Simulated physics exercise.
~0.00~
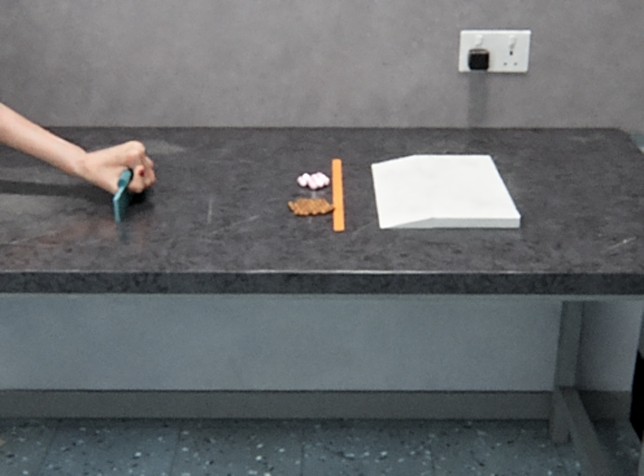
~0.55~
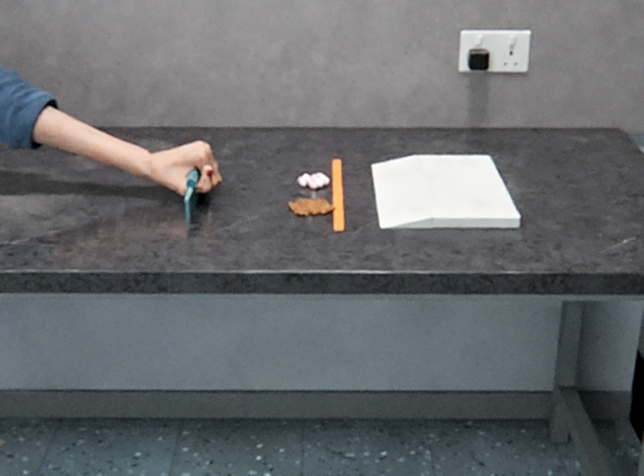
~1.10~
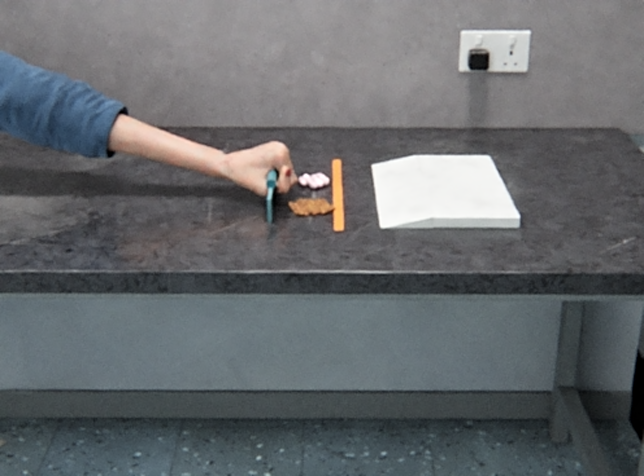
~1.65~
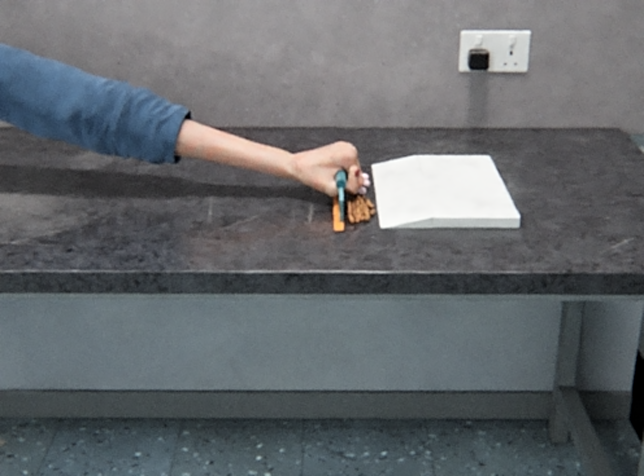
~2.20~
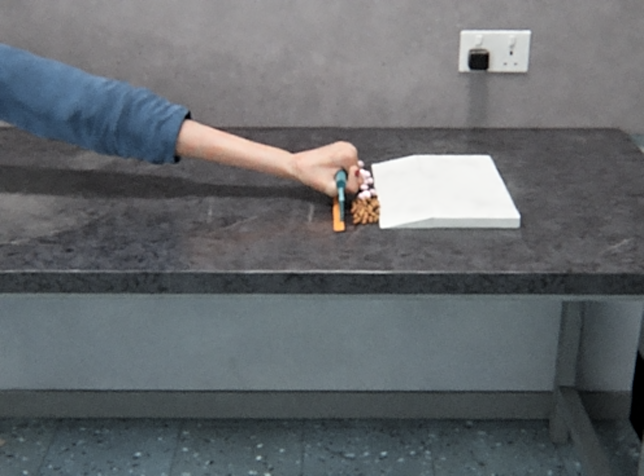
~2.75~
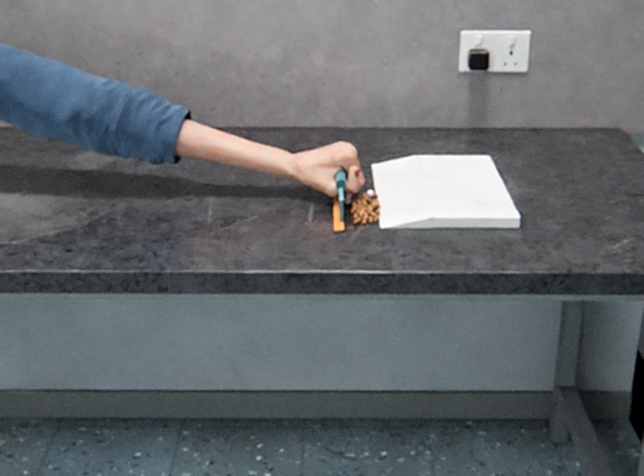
A hand slides a scraper right, pushing two small piles against a white slab's edge.
